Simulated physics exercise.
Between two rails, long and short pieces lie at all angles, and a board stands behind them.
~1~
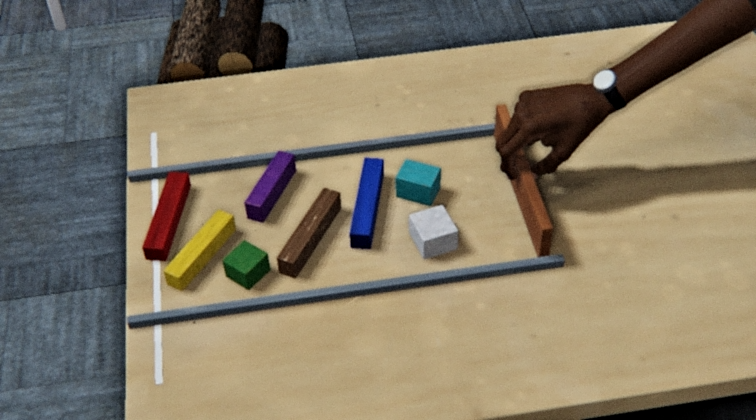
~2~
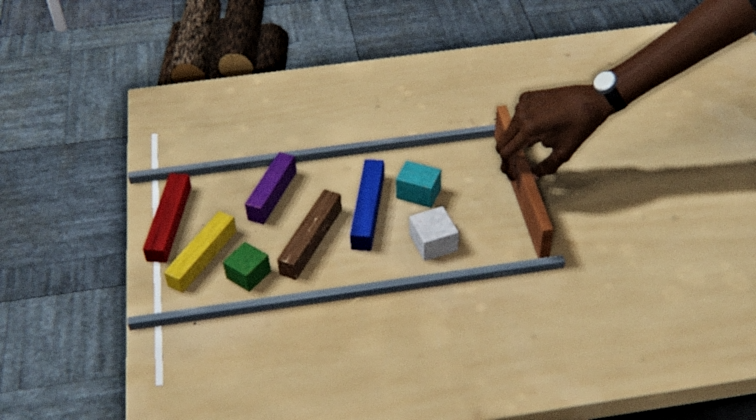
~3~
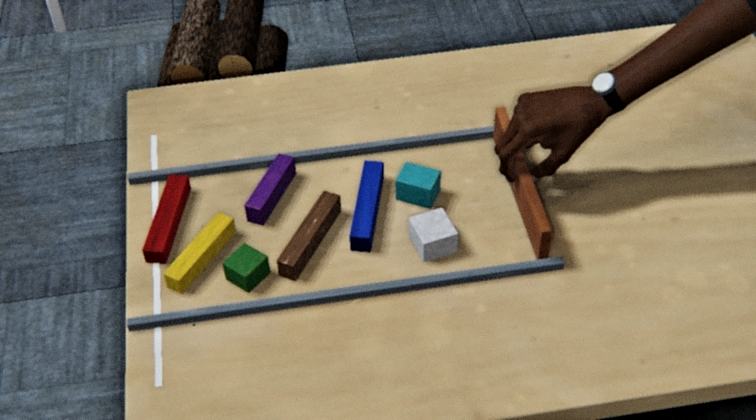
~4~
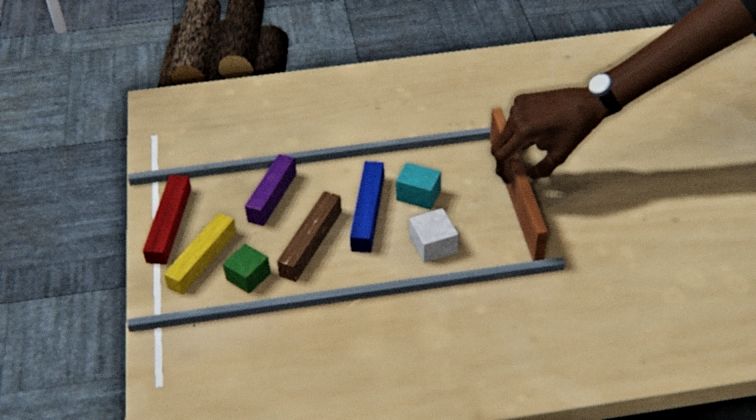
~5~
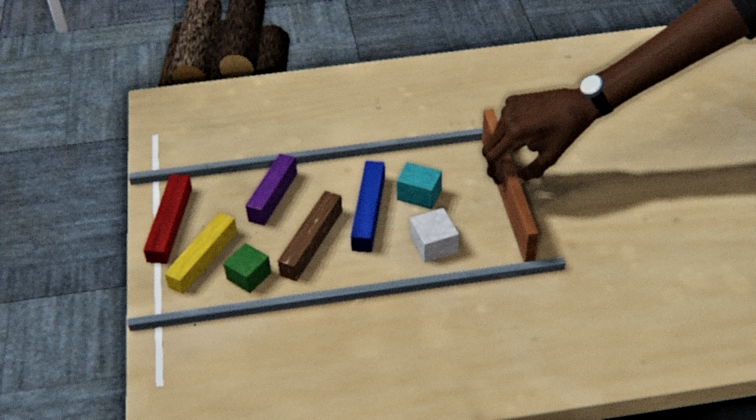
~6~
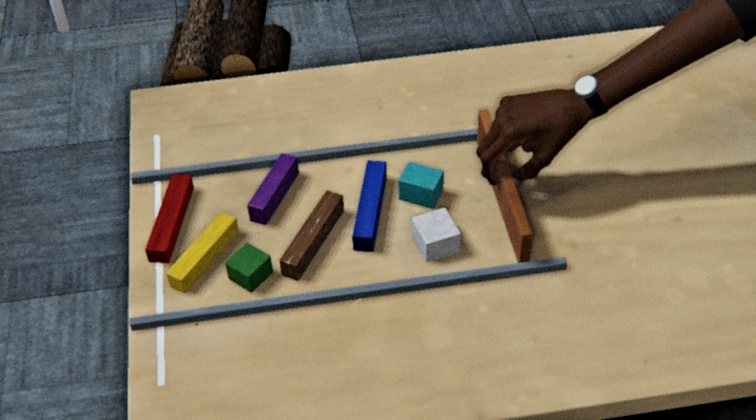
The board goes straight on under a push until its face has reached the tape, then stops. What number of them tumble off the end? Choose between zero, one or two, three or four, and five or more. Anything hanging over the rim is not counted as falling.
The count is five or more.
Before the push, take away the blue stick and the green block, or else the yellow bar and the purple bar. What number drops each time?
Counts - first: 4; second: 4.
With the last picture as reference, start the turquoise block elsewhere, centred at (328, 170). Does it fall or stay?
Lab note: Started there, it ends up below.
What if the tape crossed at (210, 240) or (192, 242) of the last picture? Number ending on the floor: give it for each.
The floor gets 3 the first time and 4 the second.
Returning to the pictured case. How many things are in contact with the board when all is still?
That number would be 2.
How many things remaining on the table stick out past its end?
Looks like 2 of them.
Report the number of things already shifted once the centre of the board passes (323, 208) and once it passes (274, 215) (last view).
Respectively 6 and 8.
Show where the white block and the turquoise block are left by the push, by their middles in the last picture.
Near (137, 274) and (136, 231).
Early on, none off yet; red stick at rest near (170, 217); yellow bar at rest near (204, 252); green block at rest near (249, 267).
A while later, none off yet; red stick at rest near (170, 217); yellow bar travelled a little near (189, 256); green block travelled about its own width near (206, 275).
Further along, none off yet; red stick leaning well over near (108, 245); yellow bar leaning well over near (102, 300); green block leaning well over near (110, 303).
Finally, the number that fall off is five or more; lost, blue stick, brown bar, purple bar, green block, yellow bar and red stick.
